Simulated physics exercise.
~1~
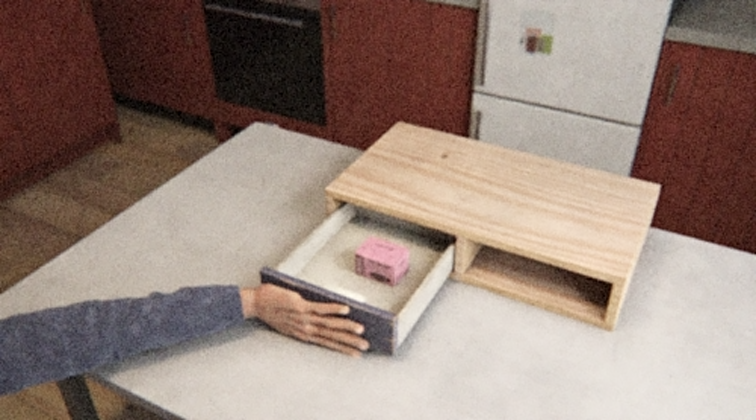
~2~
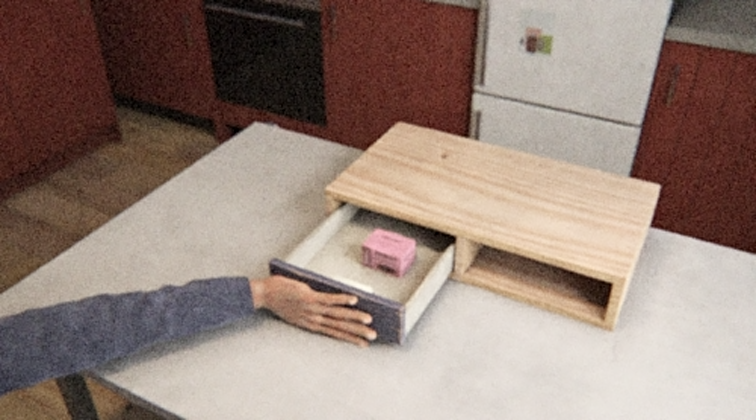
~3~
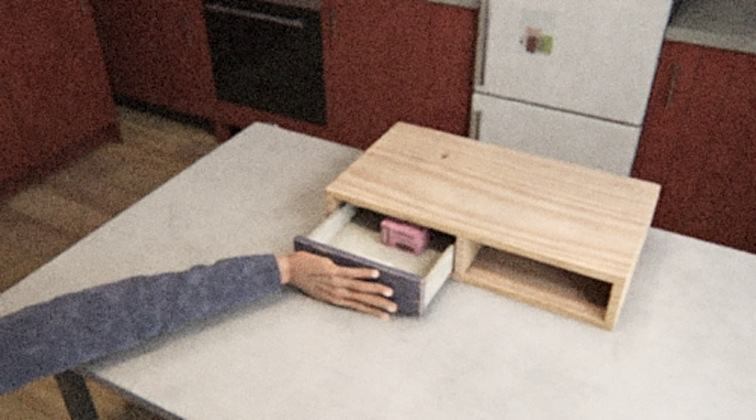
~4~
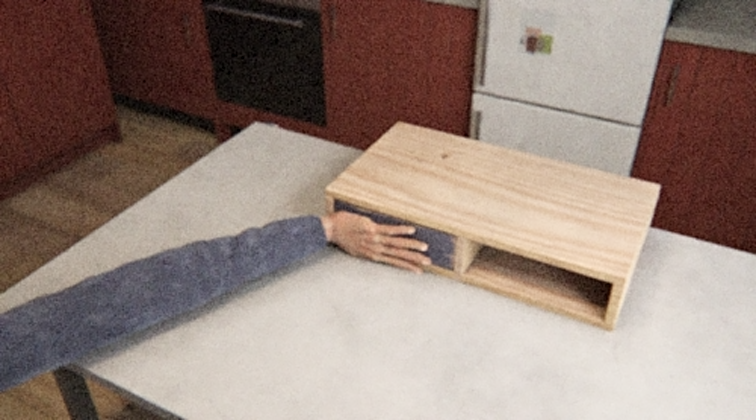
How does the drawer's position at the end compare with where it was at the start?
At the start the drawer stuck well out from the front of the wooden chest, with the pink carton showing inside. By the end it had been pushed back and sat fully closed in the chest.
On a pale table in a kitchen, a hand in a blue sleeve pushed the open drawer of a low wooden chest, with a pink carton inside, steadily inward. The carton slid out of sight as the drawer went all the way shut.
